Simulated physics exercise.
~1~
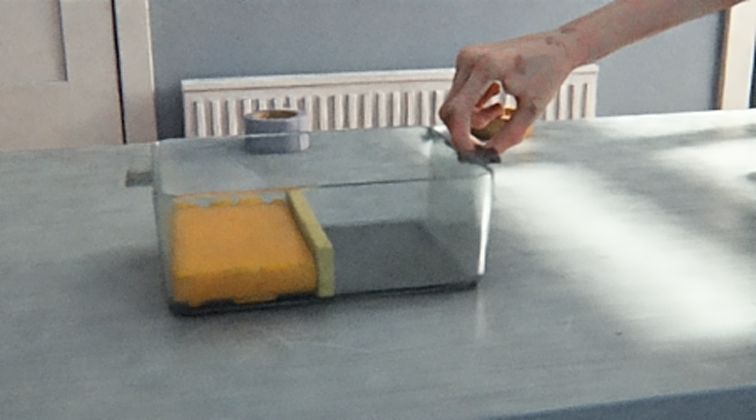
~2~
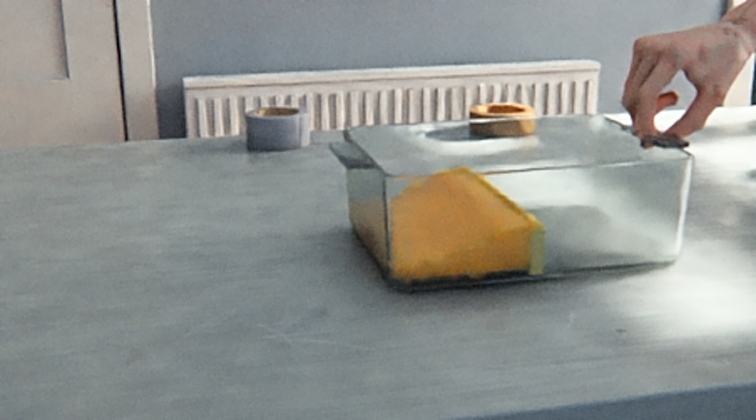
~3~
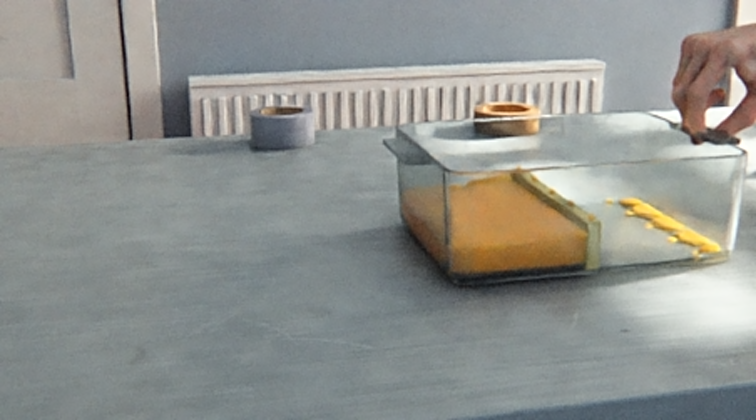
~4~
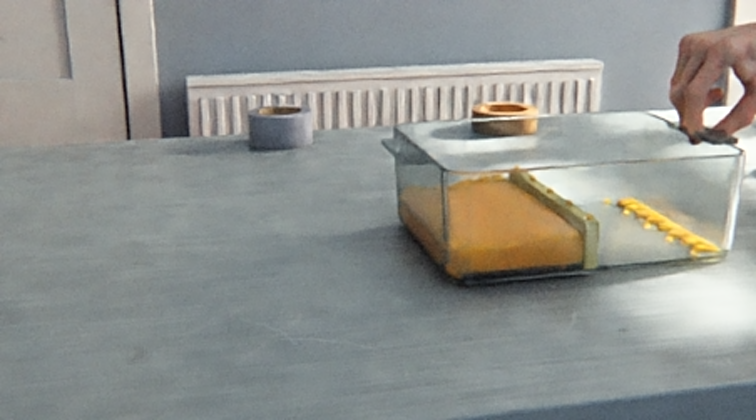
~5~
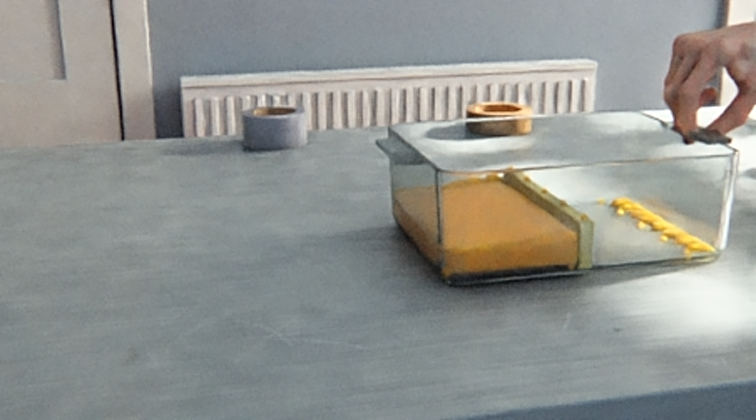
A clear, oblong tub with orange liquid left of its divider was pulled to the right across the table by a hand, and the liquid sloshed up, leaving a little on the right side by the time the tub stopped.
